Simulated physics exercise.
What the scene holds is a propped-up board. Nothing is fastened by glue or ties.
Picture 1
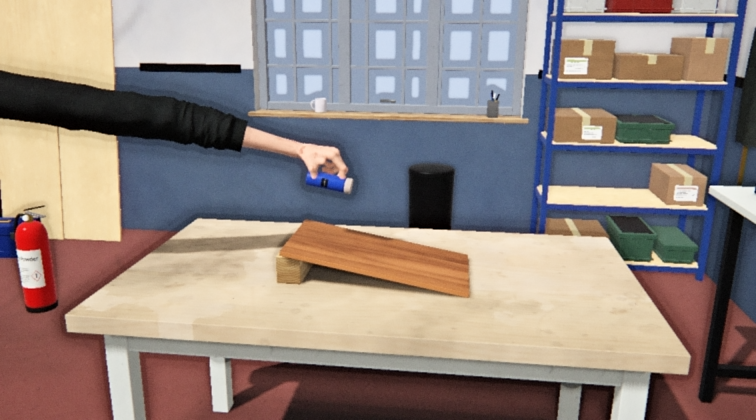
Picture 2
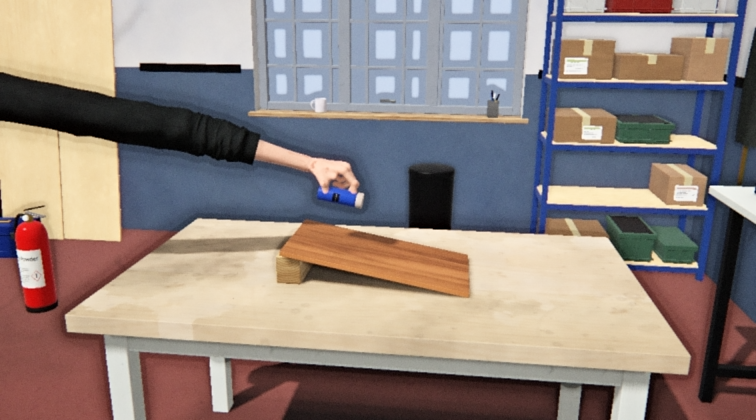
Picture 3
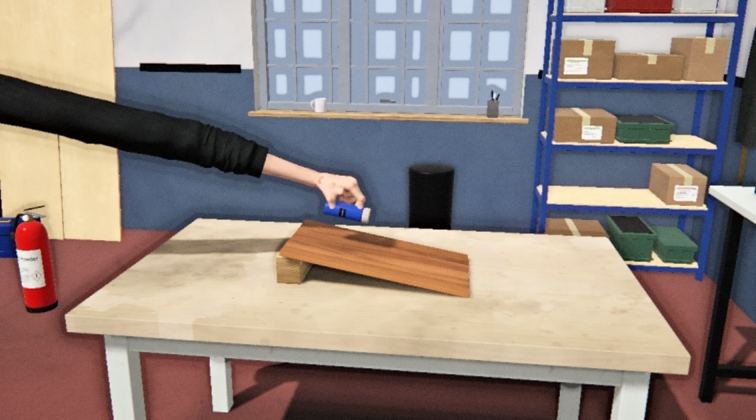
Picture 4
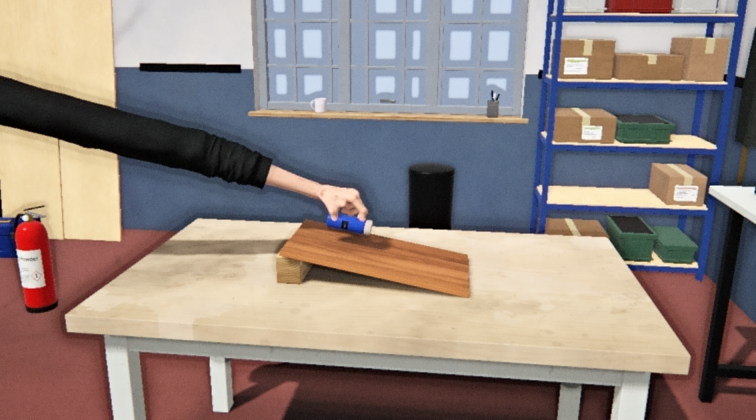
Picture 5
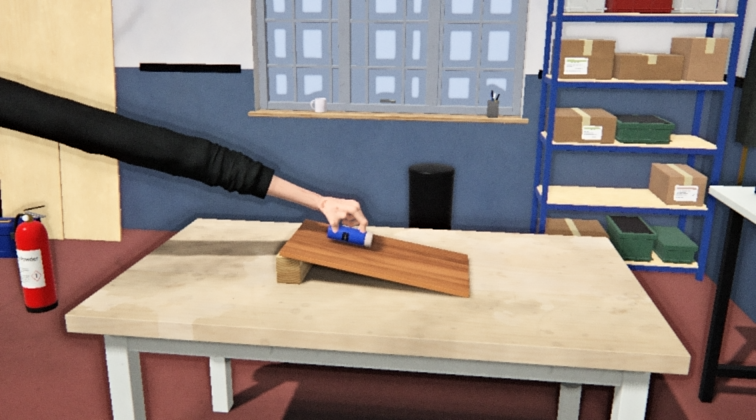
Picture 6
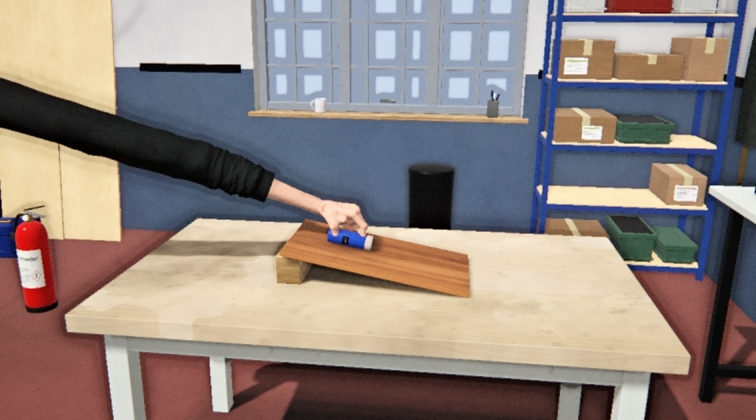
A hand lowering a small blue shaker on its side onto a sloping wooden board propped on a block atop a table.
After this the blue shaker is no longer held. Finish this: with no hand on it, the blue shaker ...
With no hand on it, the blue shaker stays still.
Then, 0.30 s past the last view, nothing moves.
Then, 0.70 s past the last view, blue shaker resting near (351, 239).
Finally, it is still in place. Final places as the last picture's camera would see them, blue shaker near (351, 239). The blue shaker keeps its place.
